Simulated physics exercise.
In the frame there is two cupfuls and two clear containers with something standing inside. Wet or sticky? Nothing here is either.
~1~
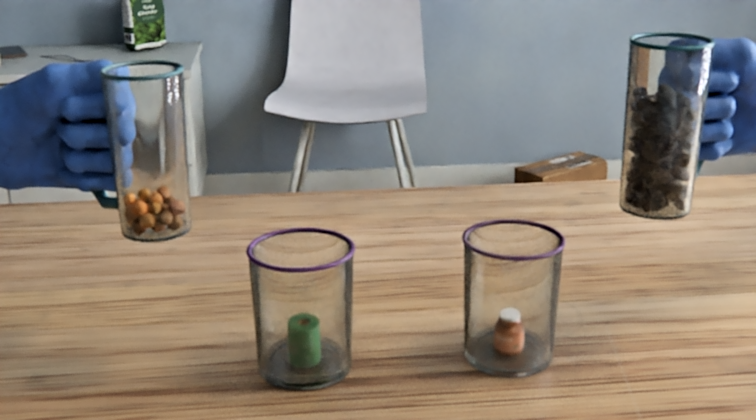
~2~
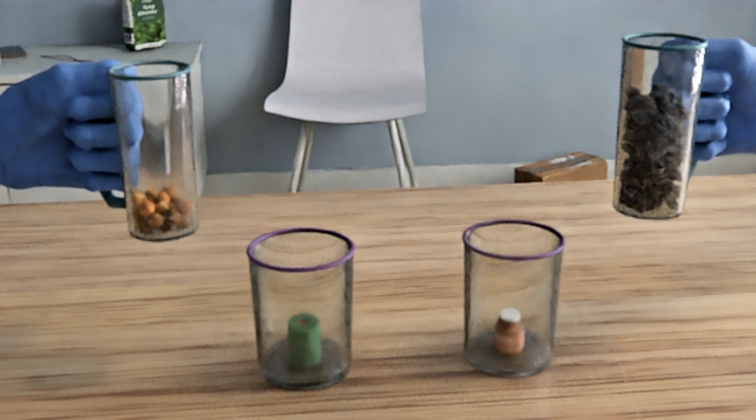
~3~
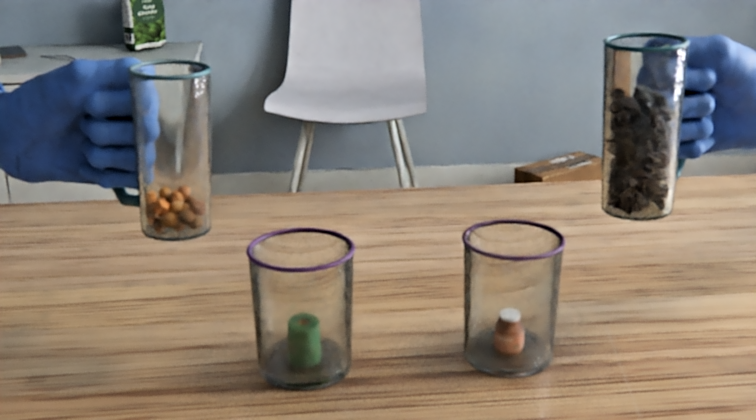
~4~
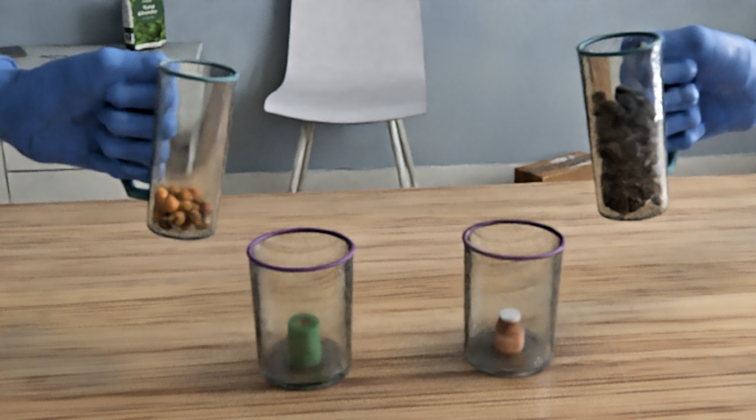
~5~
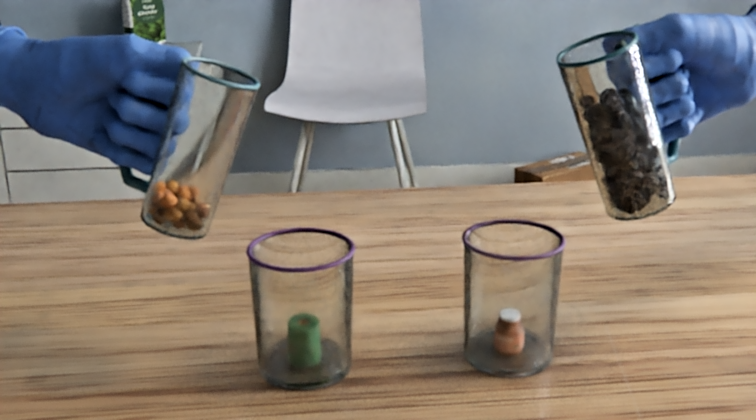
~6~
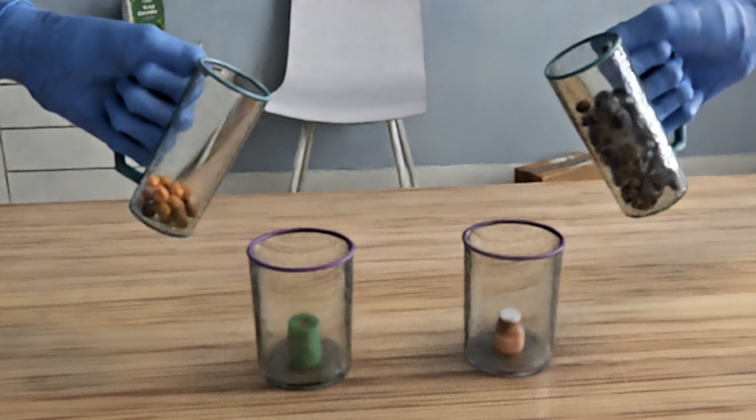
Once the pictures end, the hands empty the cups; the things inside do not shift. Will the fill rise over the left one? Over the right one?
Left thing pokes through, right thing vanishes from sight.
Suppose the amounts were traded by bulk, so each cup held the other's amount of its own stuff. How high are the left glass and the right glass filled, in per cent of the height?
You'd get 55 % full on the left side and 25 % full on the right.
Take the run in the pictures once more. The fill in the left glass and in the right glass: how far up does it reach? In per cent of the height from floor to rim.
About 25 on the left and 60 on the right.
Then, 0.36 s on from there, left glass empty, all of its cupful still in the cup; right glass empty, all of its cupful still in the cup.
Then, 0.74 s on from there, left glass empty, all of its cupful still in the cup; right glass nearly empty, nearly all of its cupful still in the cup.
Then, 1.19 s on from there, left glass nearly empty, none of its cupful still in the cup; right glass half full, a stray few of its cupful still in the cup.
In the end, left glass a quarter full (surface near (304, 334)), nothing beside it; right glass two thirds full (surface near (511, 284)), a few pieces on the table; the left thing is still showing; the right thing is covered.
